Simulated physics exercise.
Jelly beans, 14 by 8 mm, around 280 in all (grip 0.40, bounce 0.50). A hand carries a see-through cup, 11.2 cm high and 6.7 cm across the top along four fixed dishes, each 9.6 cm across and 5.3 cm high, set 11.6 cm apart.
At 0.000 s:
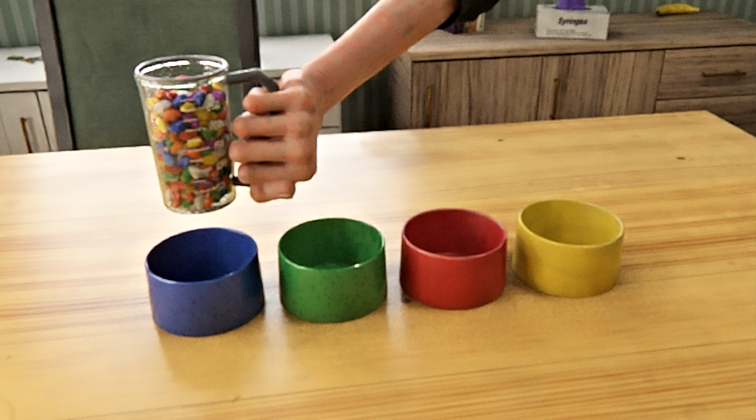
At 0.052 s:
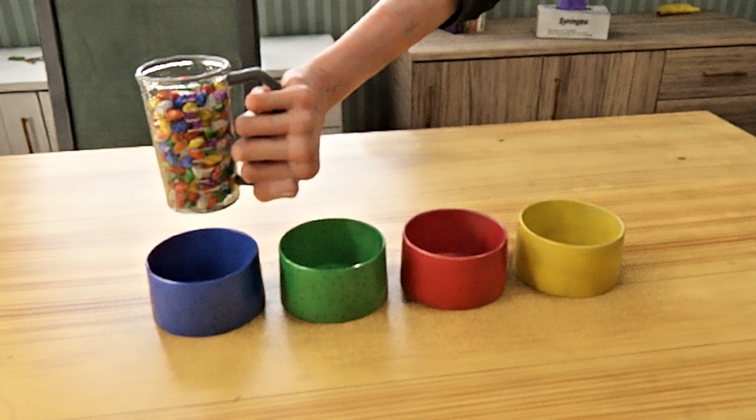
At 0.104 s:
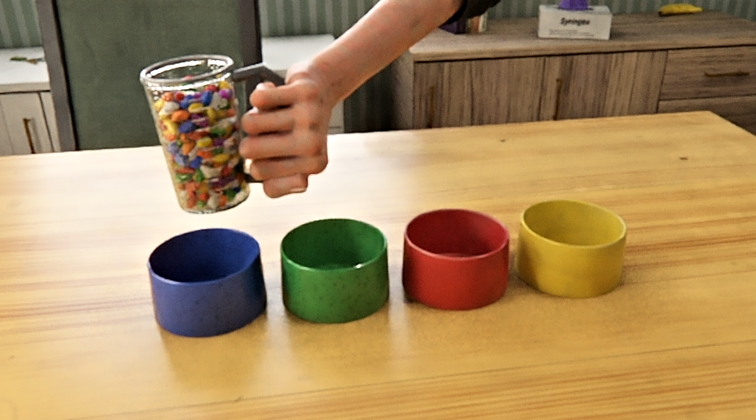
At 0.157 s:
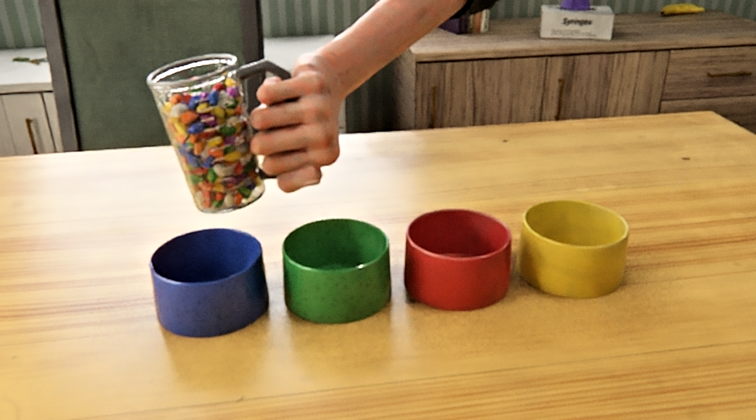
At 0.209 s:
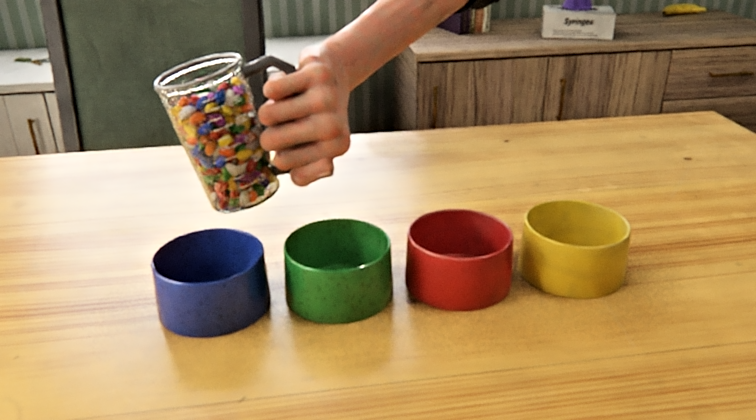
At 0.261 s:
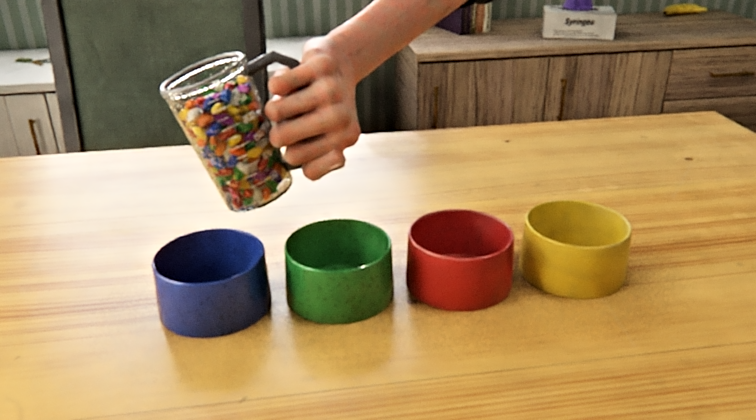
At the start, a hand holds an upright clear cup of colorful candy pieces above a wooden table with blue, green, red and yellow dishes in a row. The hand then moves slightly right while tilting the cup leftward, and the pieces stay inside, above the blue dish.
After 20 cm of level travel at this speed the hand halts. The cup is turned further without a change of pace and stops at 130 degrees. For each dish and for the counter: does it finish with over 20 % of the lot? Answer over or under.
Red: Under, blue: Under, green: Over, yellow: Under, counter: Under.
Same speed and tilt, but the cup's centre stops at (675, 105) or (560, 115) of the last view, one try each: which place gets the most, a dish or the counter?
The winner: Green; green.
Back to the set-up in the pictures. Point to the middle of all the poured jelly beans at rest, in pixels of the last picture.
Near (342, 266).
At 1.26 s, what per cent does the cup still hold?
About 85 per cent.
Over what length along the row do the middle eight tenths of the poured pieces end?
Some 6 cm.
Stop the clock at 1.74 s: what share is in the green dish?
Near 100 per cent so far.
After 0.86 s, tilt 73 degrees; cup holds 100 %.
After 1.26 s, tilt 109 degrees; cup holds 85 %, green 10 %.
After 1.74 s, tilt 130 degrees; cup holds 0 %, green 100 %.
By 2.2 s all is still; red 0 %, blue 0 %, green 100 %, yellow 0 %, counter 0 %.
